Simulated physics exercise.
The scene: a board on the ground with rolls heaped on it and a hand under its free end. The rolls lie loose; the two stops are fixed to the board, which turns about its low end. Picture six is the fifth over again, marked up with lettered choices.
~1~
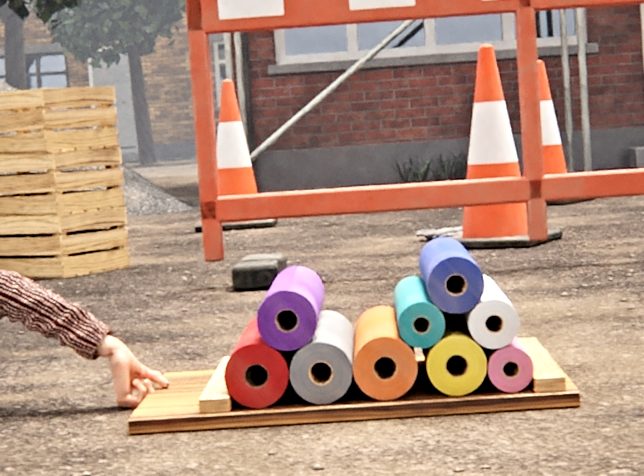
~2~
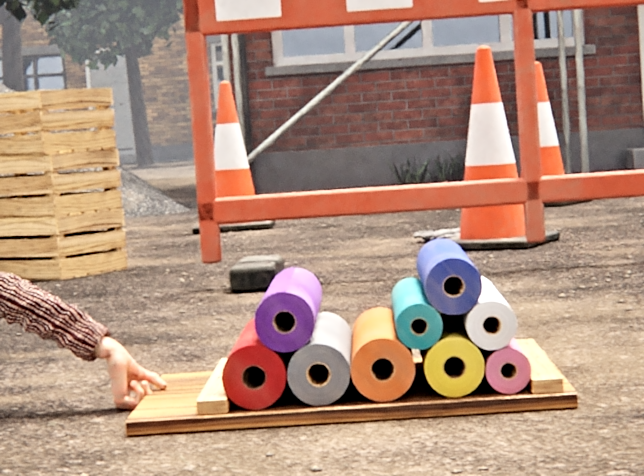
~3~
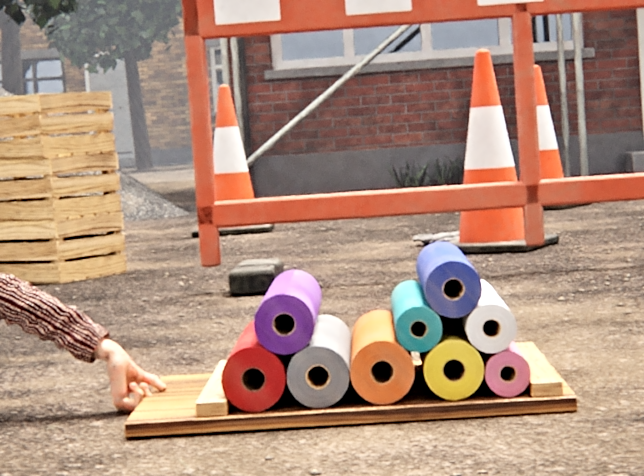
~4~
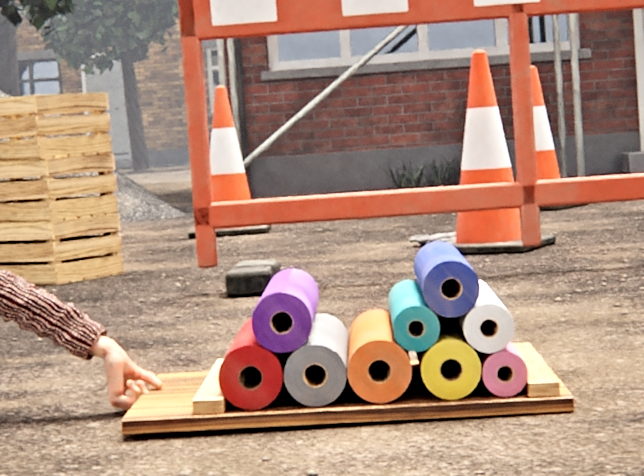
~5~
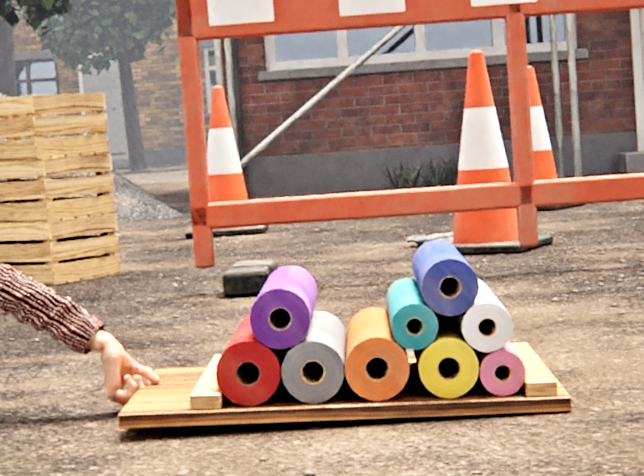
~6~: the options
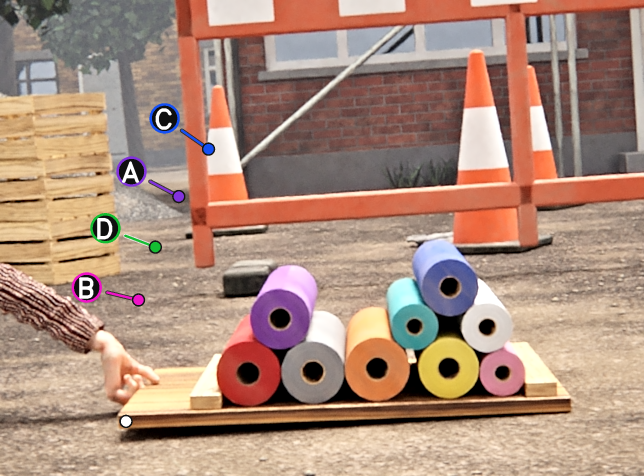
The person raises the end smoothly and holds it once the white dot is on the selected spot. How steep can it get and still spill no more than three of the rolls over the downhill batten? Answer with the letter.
The last mark within the limit is D.
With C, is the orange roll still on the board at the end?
The orange roll: Yes.
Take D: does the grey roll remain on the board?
Yes, with D.
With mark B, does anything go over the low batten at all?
Yes.
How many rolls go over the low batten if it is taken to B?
It comes to two.
On the copy, A at (179, 197); B at (139, 300); C at (208, 149); D at (155, 247); the white dot at (126, 421).
On D. First, board at 16°.
Then, board at 25°.
Finally, board at 25°, two over the low batten (white, blue).
By contrast, A four over the low batten (purple, turquoise, white, blue); B two over the low batten (white, blue); C four over the low batten (purple, turquoise, white, blue).
